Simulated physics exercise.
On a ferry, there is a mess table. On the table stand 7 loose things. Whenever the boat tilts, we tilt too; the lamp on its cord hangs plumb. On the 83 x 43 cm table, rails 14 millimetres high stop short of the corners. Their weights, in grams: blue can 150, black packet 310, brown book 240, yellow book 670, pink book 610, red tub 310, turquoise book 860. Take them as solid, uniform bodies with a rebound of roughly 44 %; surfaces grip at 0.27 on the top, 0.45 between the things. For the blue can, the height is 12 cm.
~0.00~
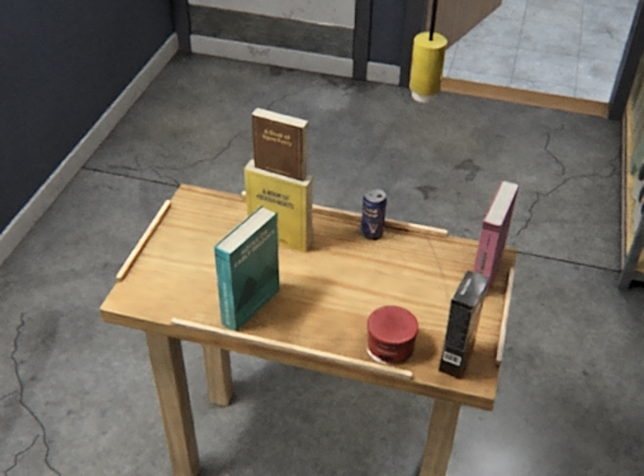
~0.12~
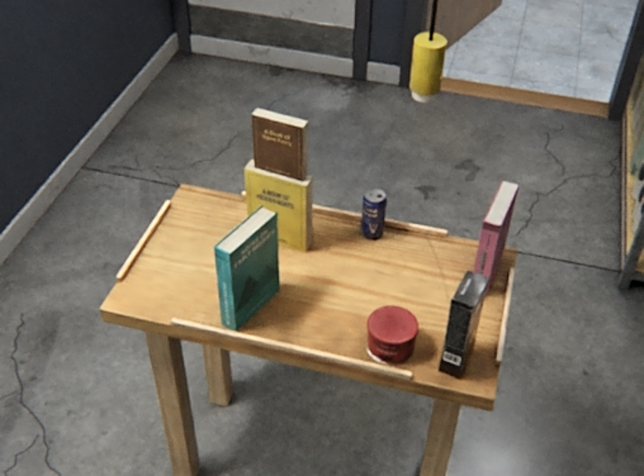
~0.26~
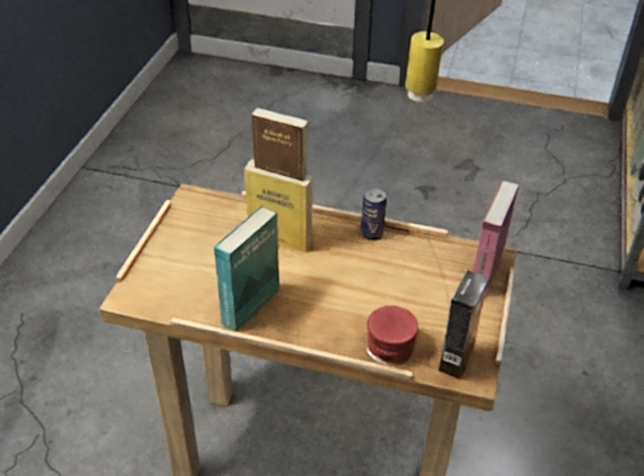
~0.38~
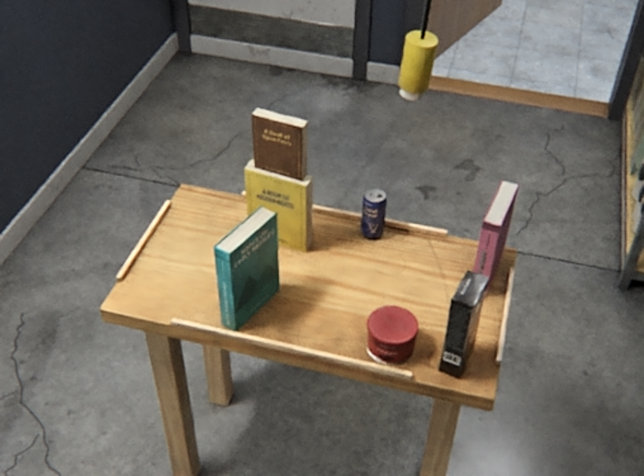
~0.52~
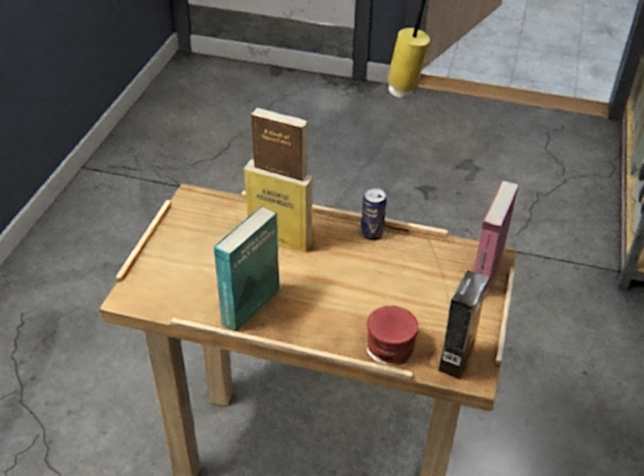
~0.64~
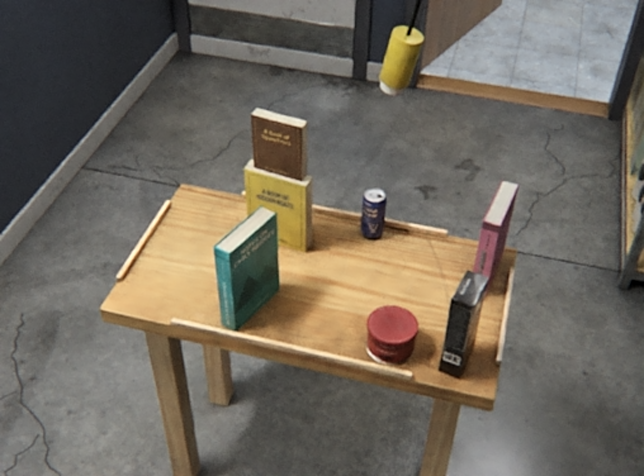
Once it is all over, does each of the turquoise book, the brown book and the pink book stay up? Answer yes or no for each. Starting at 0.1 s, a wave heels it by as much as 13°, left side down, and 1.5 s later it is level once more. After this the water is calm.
Turquoise book: No, it goes over. Brown book: Yes, it stays up. Pink book: No, it goes over.
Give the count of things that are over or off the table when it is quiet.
2.
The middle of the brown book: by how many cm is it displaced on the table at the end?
Net shift near 1 cm.
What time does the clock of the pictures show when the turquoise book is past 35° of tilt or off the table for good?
I'd say around the 1.1 s mark.
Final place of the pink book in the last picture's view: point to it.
Near (399, 257).
Around 1.24 s, heel 6°, left side down; pink book on its side near (421, 246); turquoise book on its side near (203, 266); black packet tipped 6° against what carries it.
Around 1.54 s, boat level; pink book on its side near (399, 257); turquoise book on its side near (182, 264); black packet tipped 11° against what carries it.
Finally (4.2 s), on their side or leaning hard on the table, pink book and turquoise book; the other 5 still in place (within 5 cm). Final places as that camera would see them, turquoise book near (183, 264), brown book near (278, 145).
